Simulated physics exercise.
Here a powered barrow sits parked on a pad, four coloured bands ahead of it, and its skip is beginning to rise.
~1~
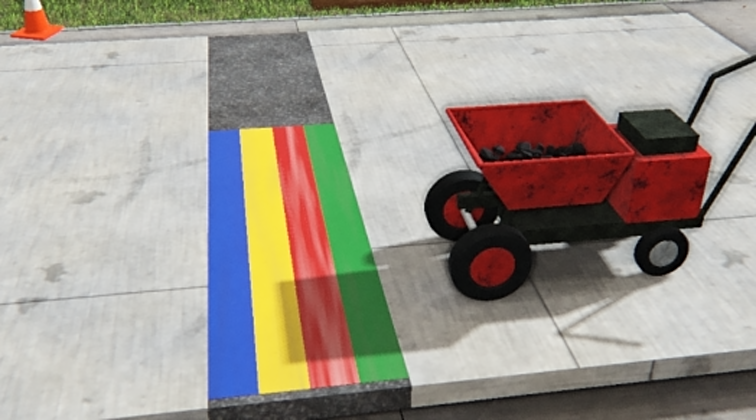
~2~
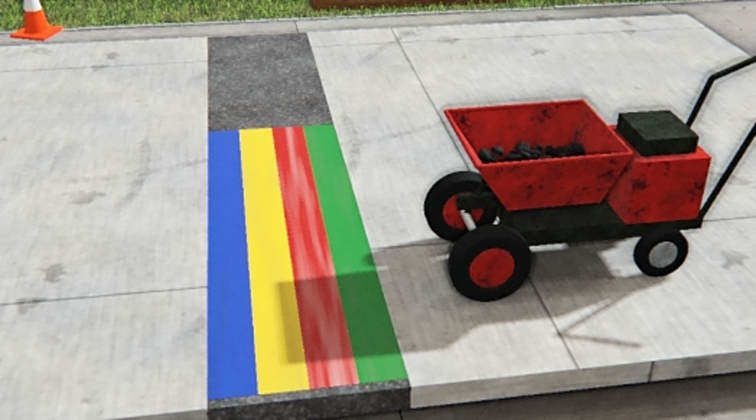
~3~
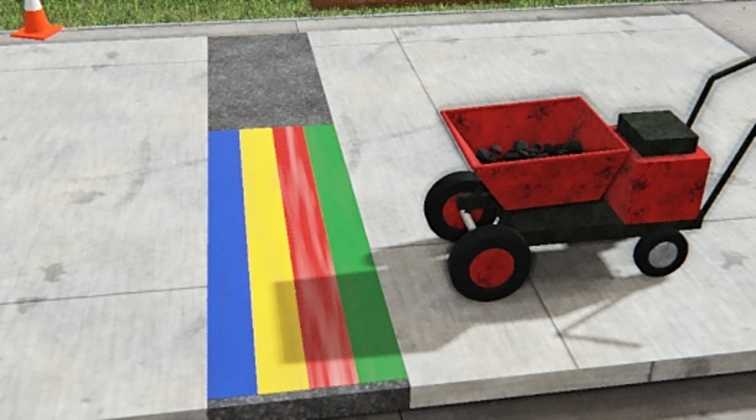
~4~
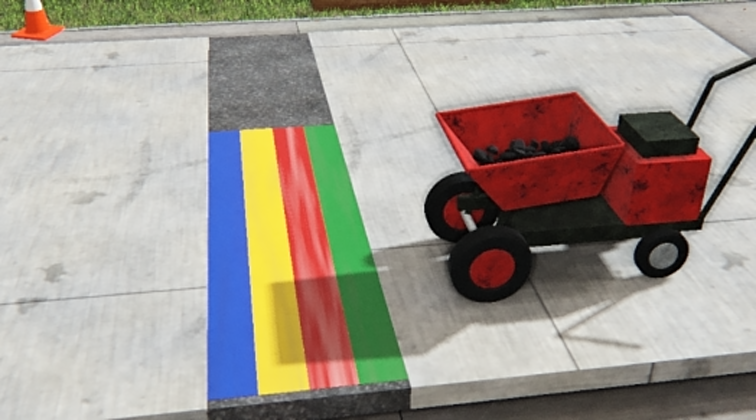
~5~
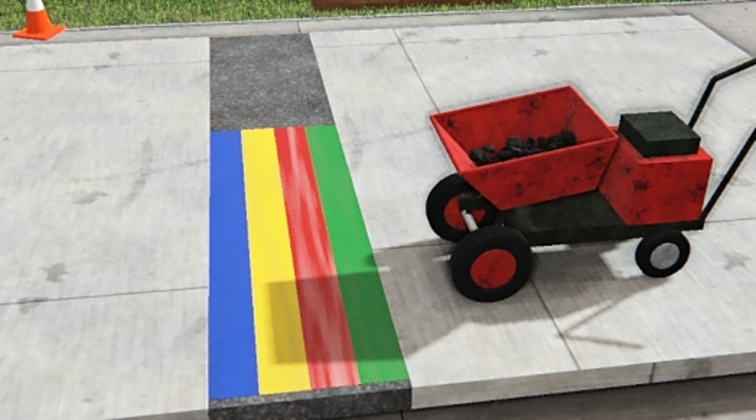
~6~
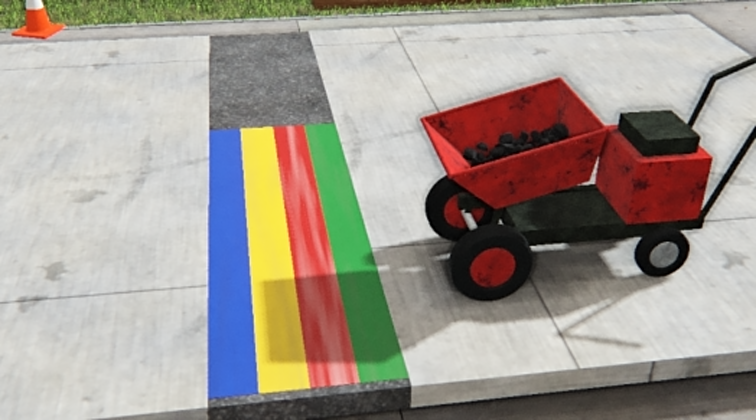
The clip opens on a red powered barrow parked at the right of a concrete pad, its skip level and holding dark lumps, with blue, yellow, red and green bands to its left. The skip then tilts slightly toward the bands, its lip dipping left while the wheels stay still.
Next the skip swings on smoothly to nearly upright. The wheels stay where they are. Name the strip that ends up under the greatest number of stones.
That would be the red strip.
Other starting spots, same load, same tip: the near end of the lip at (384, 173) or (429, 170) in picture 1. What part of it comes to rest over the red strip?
About 0 percent at the first place and about 30 percent at the second.
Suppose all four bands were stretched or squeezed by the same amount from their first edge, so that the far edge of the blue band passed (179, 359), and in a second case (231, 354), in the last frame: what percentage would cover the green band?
Respectively 40 and 20 percent.
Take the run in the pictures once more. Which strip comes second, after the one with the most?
Second: The green one.
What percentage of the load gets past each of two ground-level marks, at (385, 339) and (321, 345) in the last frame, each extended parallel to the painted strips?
About 100 percent, then about 30 percent.
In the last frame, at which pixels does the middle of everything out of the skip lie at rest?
Somewhere around (320, 271) in the last picture.
Soon after the last picture, skip tipped steeply; all in the skip.
A little later, skip tipped right over; nearly all in the skip; a stray few over the green strip.
Later still, skip tipped right over; about a quarter in the skip; about a quarter over the green strip; about a third over the red strip; a small part over the yellow strip; a stray few over the blue strip; a stray few off the paint.
By the end, skip tipped right over; about a quarter over the green strip; about half over the red strip; a small part over the yellow strip; a stray few over the blue strip; a small part off the paint.
